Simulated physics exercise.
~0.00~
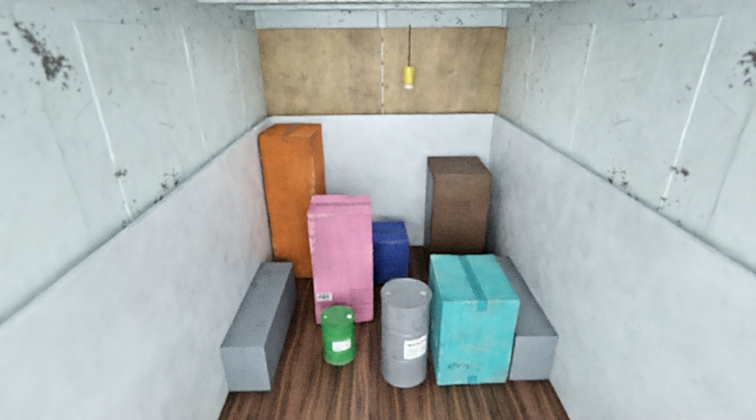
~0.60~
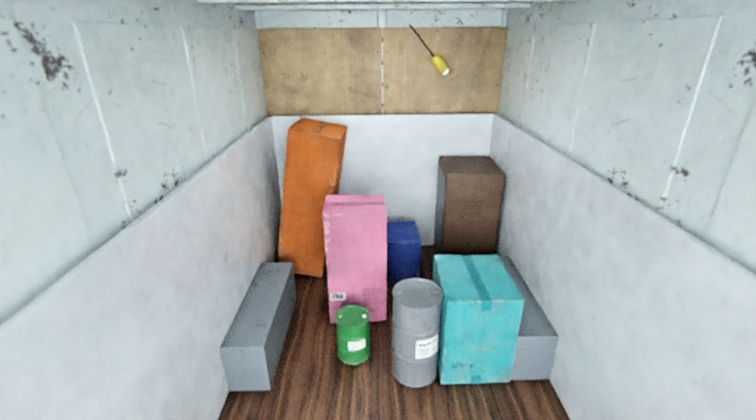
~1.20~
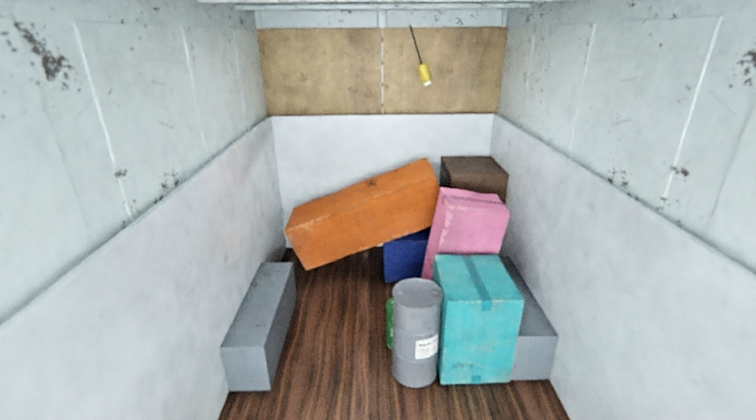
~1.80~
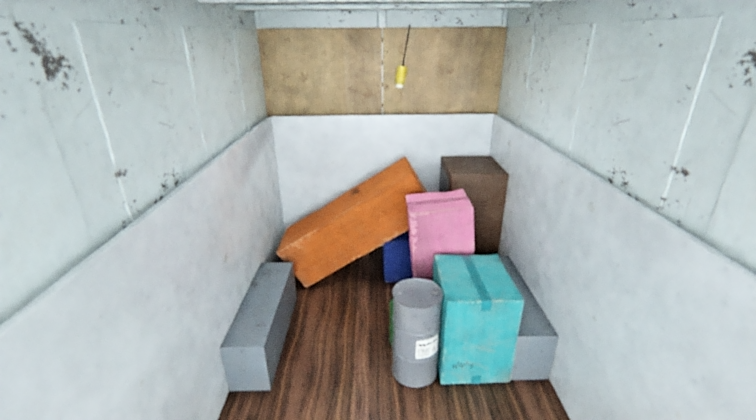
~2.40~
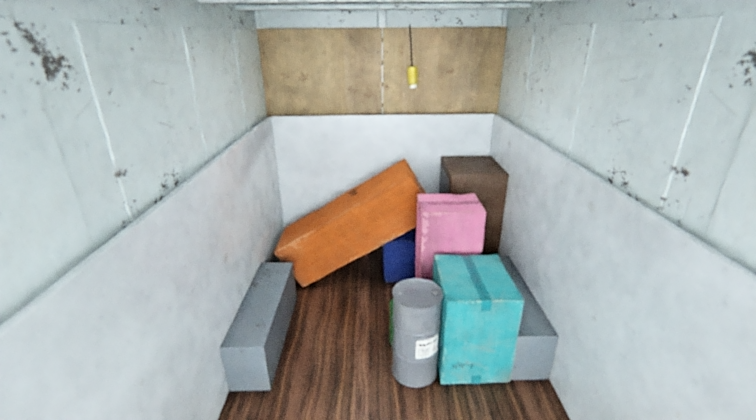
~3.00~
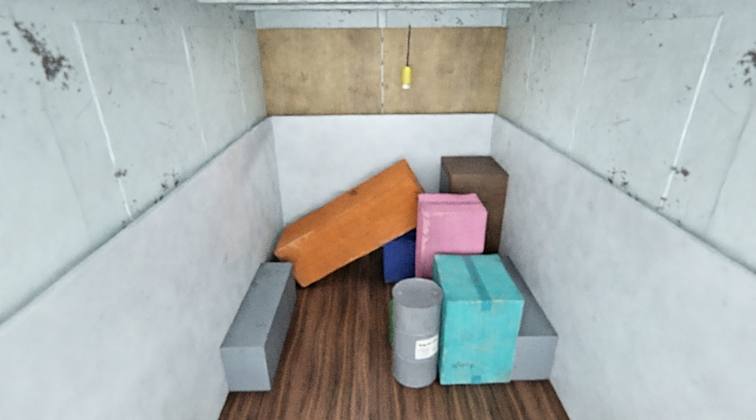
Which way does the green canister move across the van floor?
The green canister moves to the right, ending up mostly hidden behind the grey drum.
